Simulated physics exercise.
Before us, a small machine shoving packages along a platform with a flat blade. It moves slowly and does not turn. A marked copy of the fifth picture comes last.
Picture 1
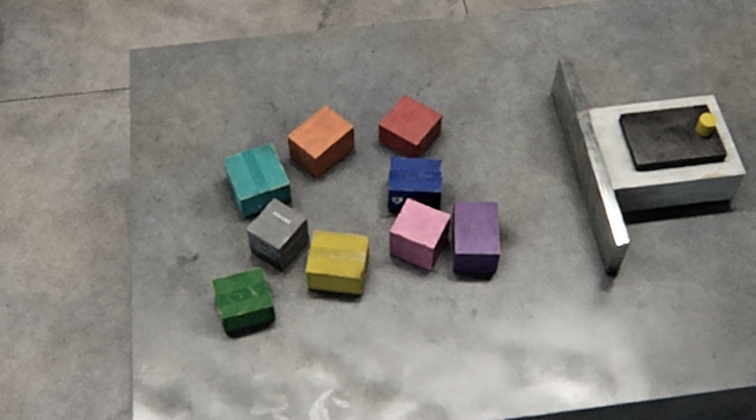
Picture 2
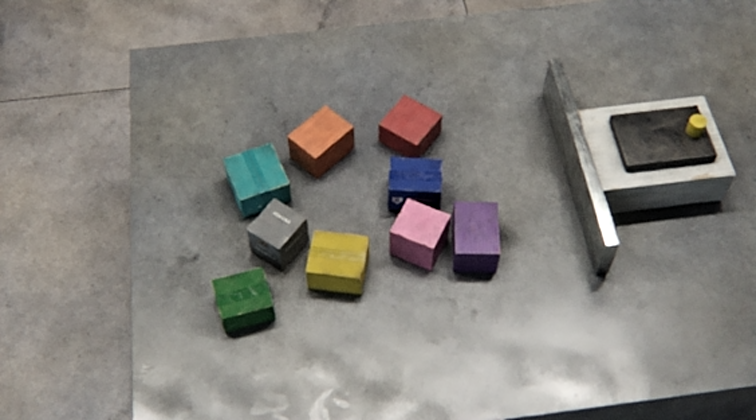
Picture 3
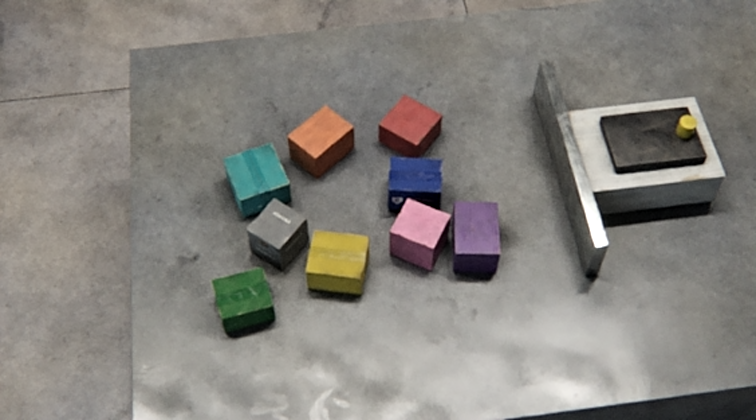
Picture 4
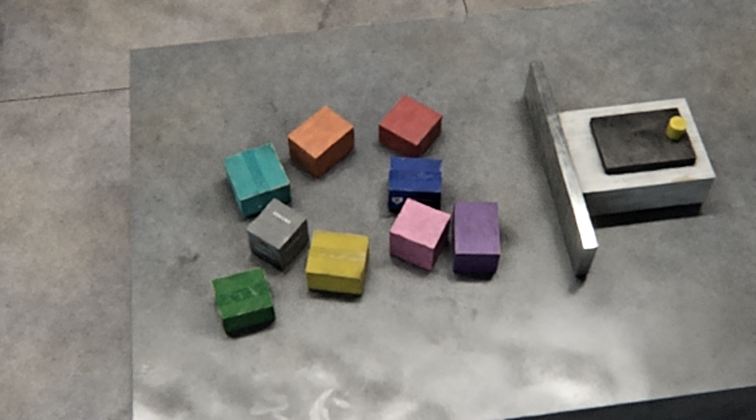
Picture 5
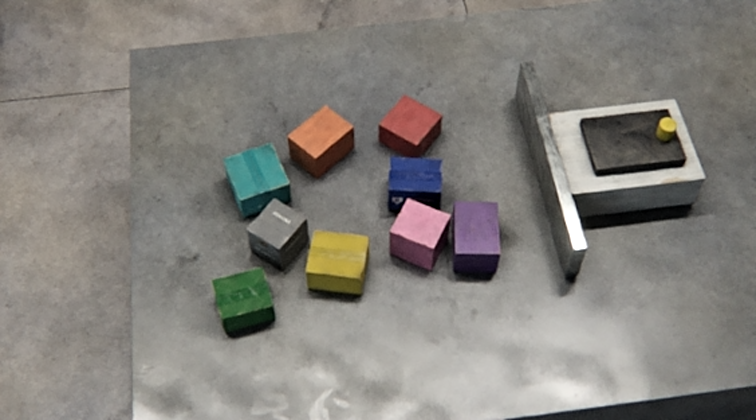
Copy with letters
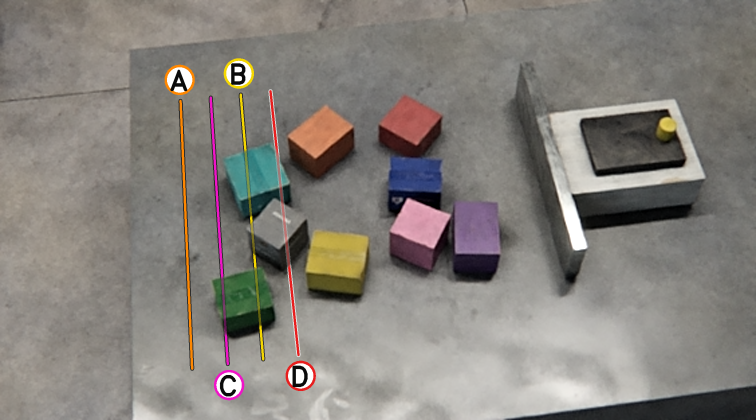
A small pale machine with a flat upright blade slides slowly left, without turning, across a grey platform seen from a fixed, high angle. Left of it sit nine small boxes: orange and red at the top, turquoise, grey and green on the left, yellow below centre, and blue, pink and purple nearer the blade. The machine narrows the gap slightly, touching none of the boxes, which all stay still.
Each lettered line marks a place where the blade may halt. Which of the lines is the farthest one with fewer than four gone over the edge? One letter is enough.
Stop at C.
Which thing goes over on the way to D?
The green parcel.
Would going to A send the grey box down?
Yes.
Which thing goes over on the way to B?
The green parcel goes over.
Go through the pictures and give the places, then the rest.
The first frame shows pink crate (420, 235); red crate (410, 129); grey box (279, 235).
The second frame shows robot (656, 138); orange crate (321, 142).
The third frame shows robot (646, 139); turquoise box (258, 180).
The fourth frame shows robot (635, 140); purple crate (476, 237).
The fifth frame shows robot (625, 141); pink crate (420, 235); red crate (410, 129); grey box (279, 235).
On the marked copy, A at (186, 223); B at (251, 216); C at (219, 220); D at (283, 212).
Following C. Soon after the start, robot (509, 154); red crate (381, 132); yellow box (320, 267).
Later, robot (389, 168); green parcel (146, 324); yellow box (195, 290).
In the end, robot (295, 179); yellow box over the edge; turquoise box over the edge; three fallen.
As for the rest, A drops six; B is within the limit but short; D is within the limit but short.
